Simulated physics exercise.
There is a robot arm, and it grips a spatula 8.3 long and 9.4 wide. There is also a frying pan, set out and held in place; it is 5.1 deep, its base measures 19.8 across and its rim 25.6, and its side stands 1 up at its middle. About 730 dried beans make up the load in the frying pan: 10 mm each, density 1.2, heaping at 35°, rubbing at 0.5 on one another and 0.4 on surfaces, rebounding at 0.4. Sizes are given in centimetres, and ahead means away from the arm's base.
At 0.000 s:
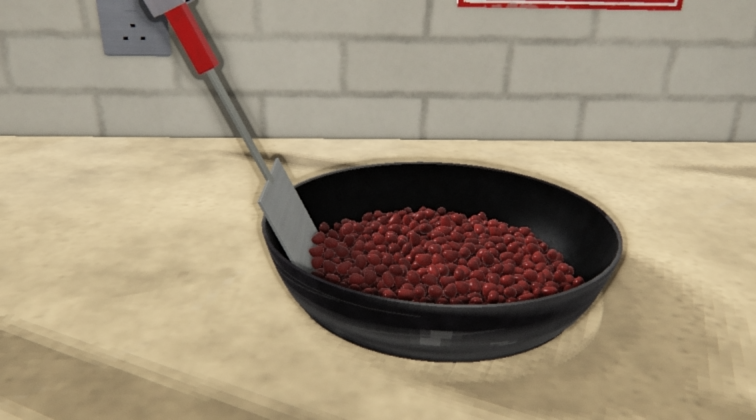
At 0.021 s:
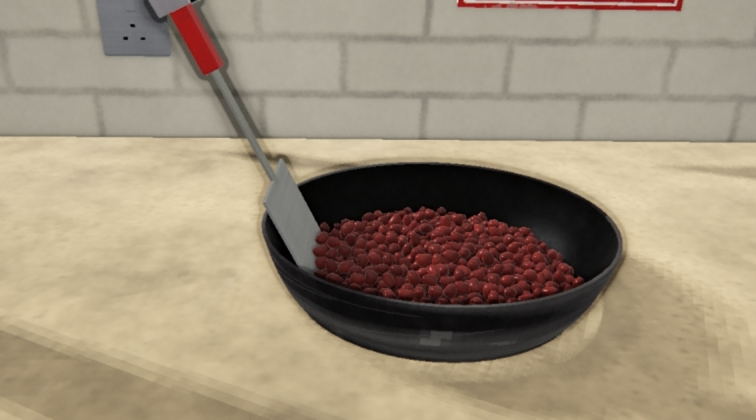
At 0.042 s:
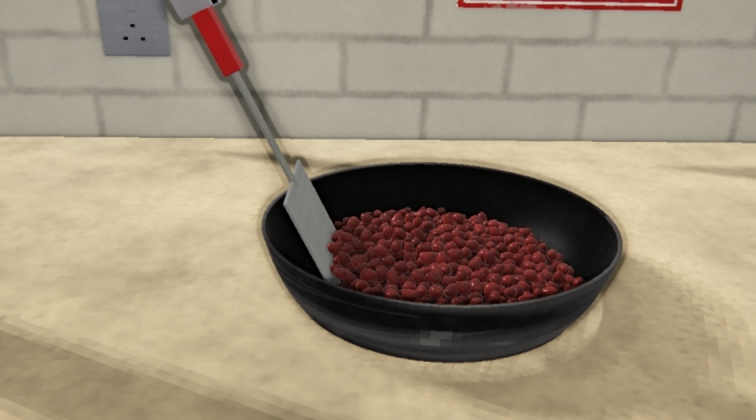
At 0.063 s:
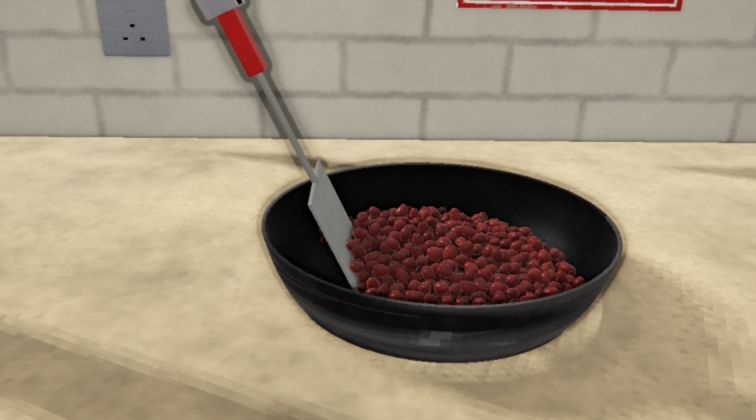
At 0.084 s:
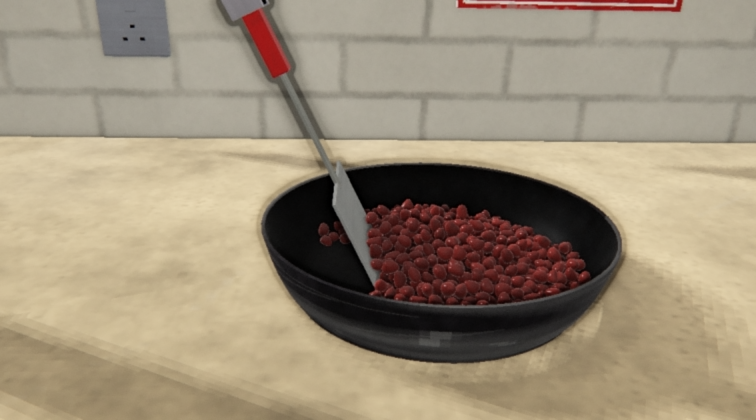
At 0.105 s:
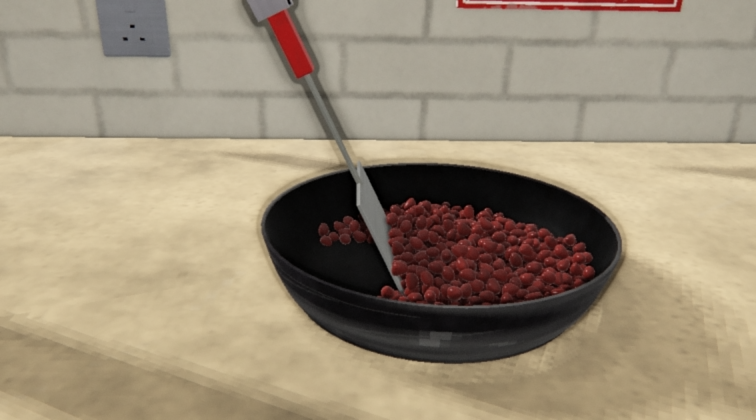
In this clip, a spatula with a red section on its handle moves steadily rightward through small dark red beans in a black frying pan, pushing many to the right while a few remain behind on the left.
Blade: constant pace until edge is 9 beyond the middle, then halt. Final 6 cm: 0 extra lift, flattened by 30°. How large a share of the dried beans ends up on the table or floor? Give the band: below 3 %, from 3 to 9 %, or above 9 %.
From 3 to 9 %.
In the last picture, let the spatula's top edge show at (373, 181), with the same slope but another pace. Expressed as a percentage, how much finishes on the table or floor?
I'd say around 10 per cent.
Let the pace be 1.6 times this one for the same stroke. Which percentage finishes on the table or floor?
Some 15 per cent.
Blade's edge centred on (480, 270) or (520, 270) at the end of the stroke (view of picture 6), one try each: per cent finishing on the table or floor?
Around 0 per cent for the first try and 0 per cent for the second.
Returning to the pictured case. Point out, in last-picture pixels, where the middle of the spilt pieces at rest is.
The centre sits at roughly (634, 274).
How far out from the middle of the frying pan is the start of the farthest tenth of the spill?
I'd put it at about 20 centimetres.
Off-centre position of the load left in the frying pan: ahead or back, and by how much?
The balance point is about 5.5 cm ahead.
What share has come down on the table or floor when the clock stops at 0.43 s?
Roughly 4 percent.
After 0.16 s, sloping 65°, highest piece 5 above the table; 727 in the frying pan.
After 0.21 s, sloping 53°, highest piece 7 above the table; 727 in the frying pan.
After 0.43 s, sloping 35°, highest piece 7 above the table; 691 in the frying pan, 32 on the table or floor, 4 on the blade or in flight.
After 1.48 s, sloping 35°, highest piece 7 above the table; 690 in the frying pan, 37 on the table or floor.
At rest, 690 in the frying pan, 37 on the table or floor. That is 5 % on the table or floor.
